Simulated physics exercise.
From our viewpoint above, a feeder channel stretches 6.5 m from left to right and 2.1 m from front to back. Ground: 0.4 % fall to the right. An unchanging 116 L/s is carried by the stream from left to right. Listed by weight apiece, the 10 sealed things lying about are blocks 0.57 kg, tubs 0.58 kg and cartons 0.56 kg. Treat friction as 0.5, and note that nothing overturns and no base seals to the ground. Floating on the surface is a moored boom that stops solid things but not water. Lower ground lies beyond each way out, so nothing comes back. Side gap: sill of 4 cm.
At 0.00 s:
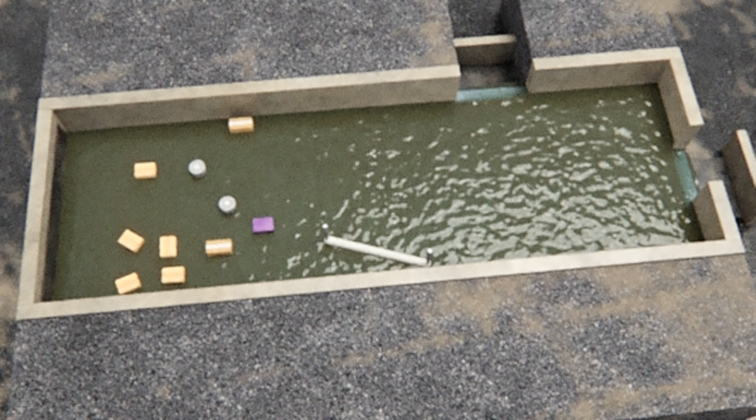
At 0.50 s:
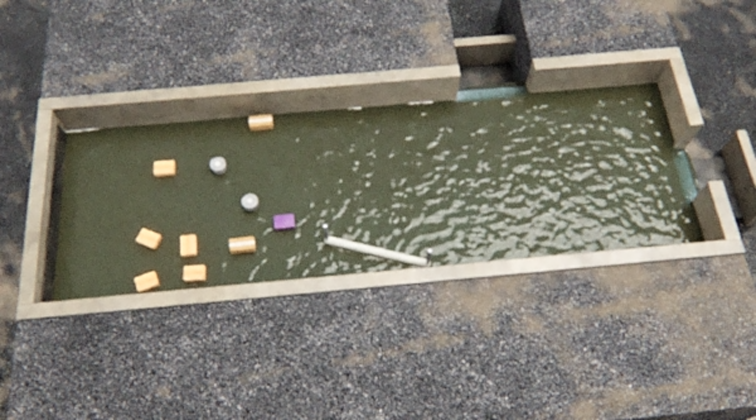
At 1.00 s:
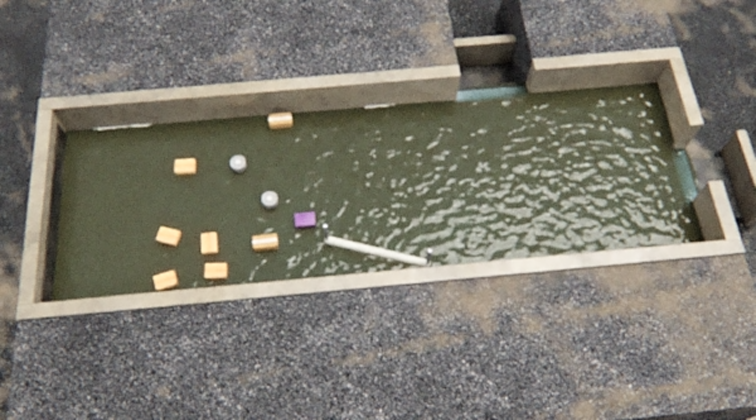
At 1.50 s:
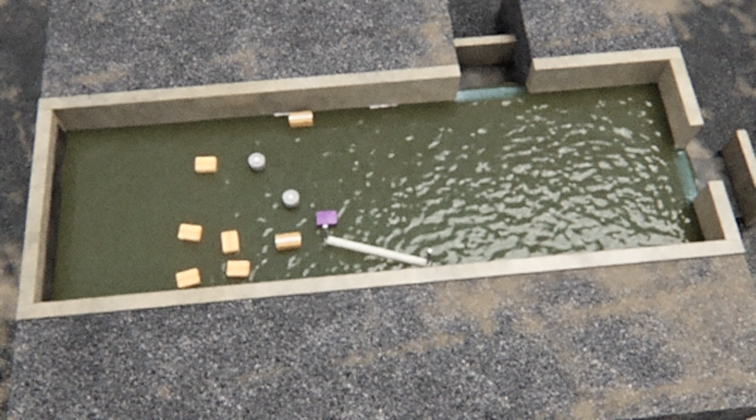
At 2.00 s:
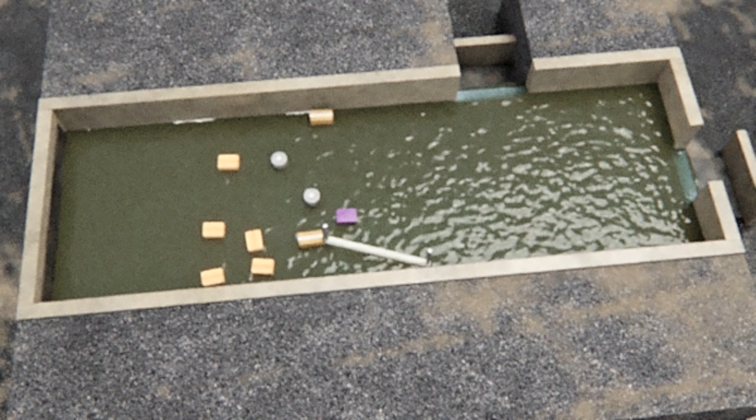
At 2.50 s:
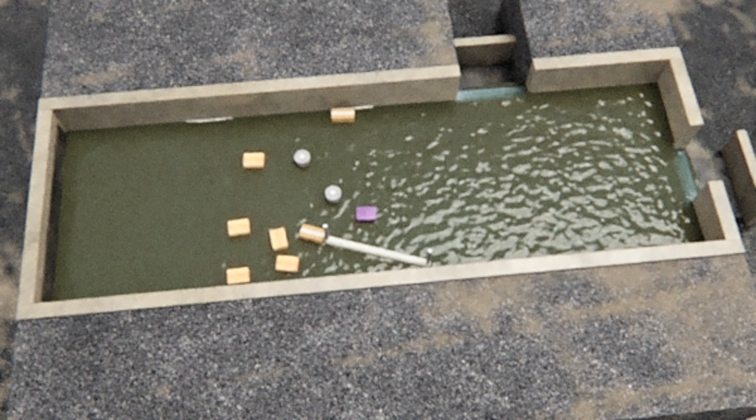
A loose group of orange blocks, two pale round objects and a purple block drifted steadily rightward across a walled channel of murky green water, and one orange block bumped against a fixed white boom.
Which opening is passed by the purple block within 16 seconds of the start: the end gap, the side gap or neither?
End gap.
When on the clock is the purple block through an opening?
It should be at around 12.0 seconds.
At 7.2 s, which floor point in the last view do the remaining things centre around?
The centre sits near (448, 198).
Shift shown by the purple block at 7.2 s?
Shift: About 300 cm.
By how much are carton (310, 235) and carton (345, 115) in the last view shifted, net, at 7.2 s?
Respectively, 250 cm and gone out.
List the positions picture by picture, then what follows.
The first frame shows the purple block at (263, 224) floats; about 1890 L in view; 0 of 10 have shifted.
The second frame shows the purple block at (284, 221), afloat, 21 cm from its start; 13 cm deep round most things; 10 of 10 have shifted.
The third frame shows the purple block at (305, 219), afloat, 42 cm from its start; 13 cm deep round most things; 10 of 10 have shifted.
The fourth frame shows the purple block at (327, 217) floats, 65 cm from its start; 13 cm deep round most things; 10 of 10 have shifted.
The fifth frame shows the purple block at (347, 215) floats, 85 cm from its start; 13 cm deep round most things; 10 of 10 have shifted.
The sixth frame shows the purple block at (366, 213), afloat, 105 cm from its start; 14 cm deep round most things; 10 of 10 have shifted.
After 3.5 s the purple block is near (410, 207), 1.5 m from its start, afloat; 0 of 10 are out; 10 afloat.
After 7.2 s the purple block is near (543, 174), 2.9 m from its start, afloat; 1 of 10 are out; 9 afloat.
After 12.0 s the purple block is near (674, 156), 4.3 m from its start, afloat; 3 of 10 are out; 7 afloat.
After 16.0 s the purple block has gone out by the end gap; 7 of 10 are out; 3 afloat.
